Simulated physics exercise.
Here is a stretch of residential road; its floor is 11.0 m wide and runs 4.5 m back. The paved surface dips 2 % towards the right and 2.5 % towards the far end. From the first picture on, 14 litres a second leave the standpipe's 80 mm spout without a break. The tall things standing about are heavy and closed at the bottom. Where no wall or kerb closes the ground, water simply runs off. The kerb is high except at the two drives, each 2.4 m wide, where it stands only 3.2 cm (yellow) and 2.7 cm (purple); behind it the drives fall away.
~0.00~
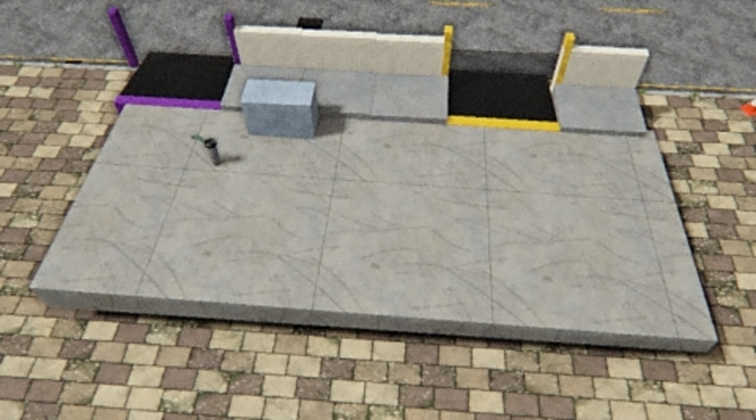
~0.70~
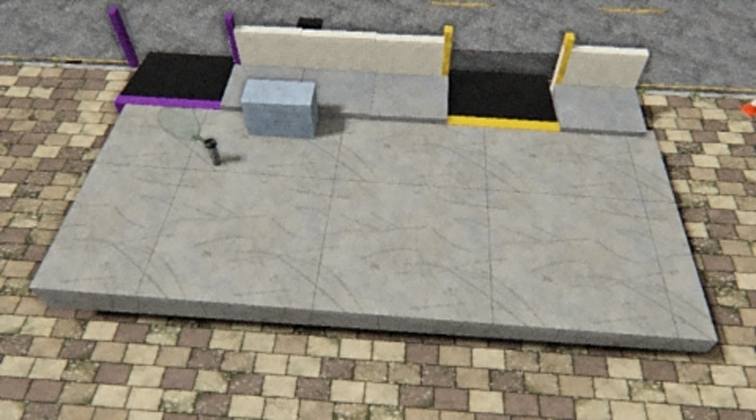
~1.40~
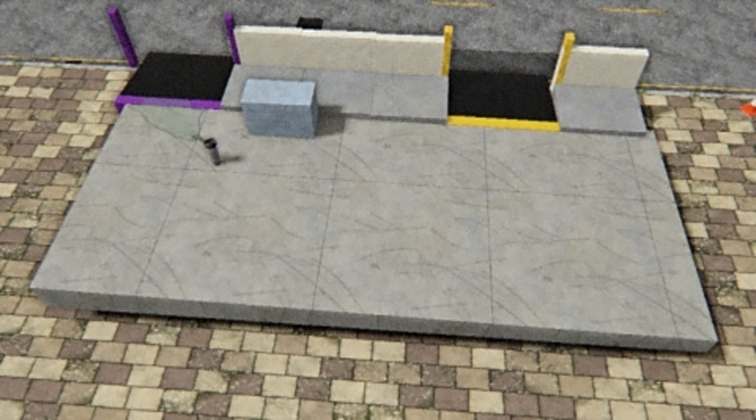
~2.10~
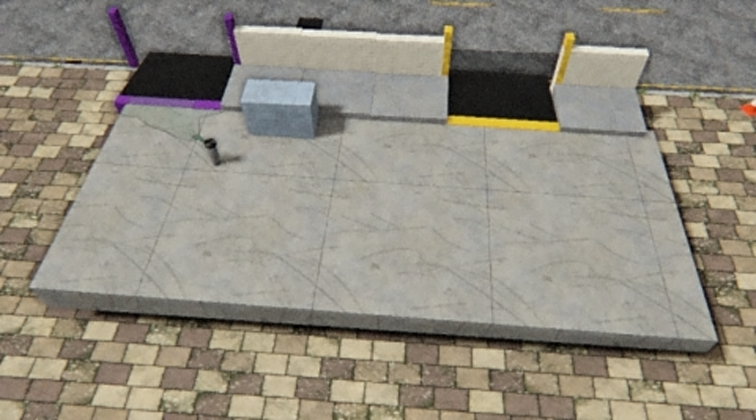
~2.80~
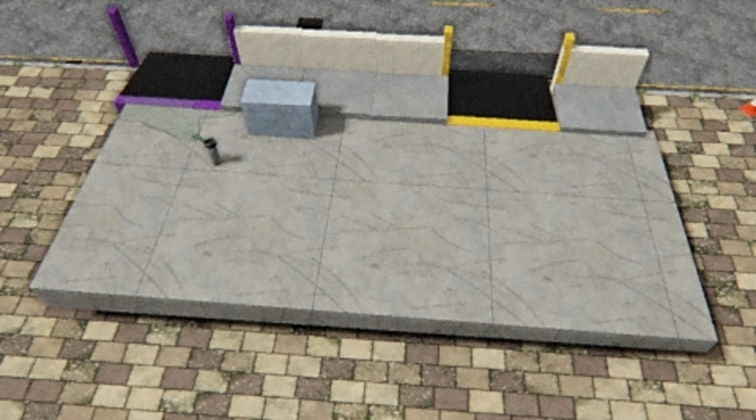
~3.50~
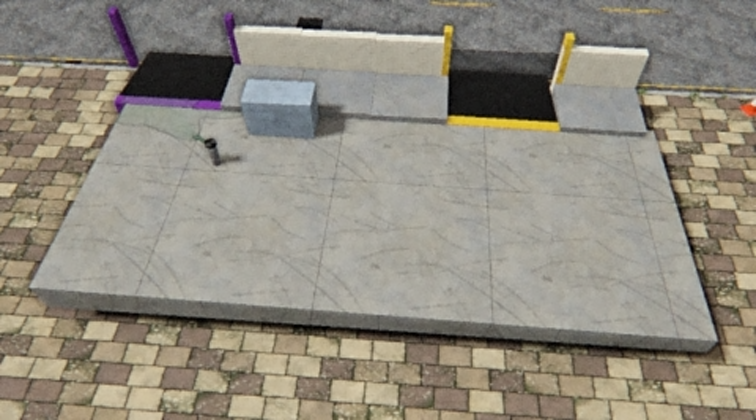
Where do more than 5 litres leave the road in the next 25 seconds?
One by one: At the yellow drive it keeps below the limit; at the purple drive it exceeds the limit.
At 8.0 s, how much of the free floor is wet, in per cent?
Some 5 per cent of it.
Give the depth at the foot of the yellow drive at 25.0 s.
Some 0.0 cm.
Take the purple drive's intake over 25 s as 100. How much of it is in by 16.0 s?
About 60 per cent.
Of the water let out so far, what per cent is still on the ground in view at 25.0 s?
Roughly 12 in a hundred.
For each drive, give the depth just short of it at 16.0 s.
In cm: Yellow 0.0, purple 2.5.
After 5.0 s water covers 5 % of the floor and is deepest (4 cm) near (151, 111); yellow drive not reached, purple drive 2.7 cm at the lowered kerb, 30 L in.
After 8.0 s water covers 5 % of the floor and is deepest (3 cm) near (151, 111); yellow drive not reached, purple drive 2.6 cm at the lowered kerb, 56 L in.
After 12.0 s water covers 5 % of the floor and is deepest (3 cm) near (151, 111); yellow drive not reached, purple drive 2.6 cm at the lowered kerb, 92 L in.
After 16.0 s water covers 5 % of the floor and is deepest (3 cm) near (151, 111); yellow drive not reached, purple drive 2.6 cm at the lowered kerb, 128 L in.
After 25.0 s water covers 5 % of the floor and is deepest (3 cm) near (151, 111); yellow drive not reached, purple drive 2.7 cm at the lowered kerb, 209 L in.
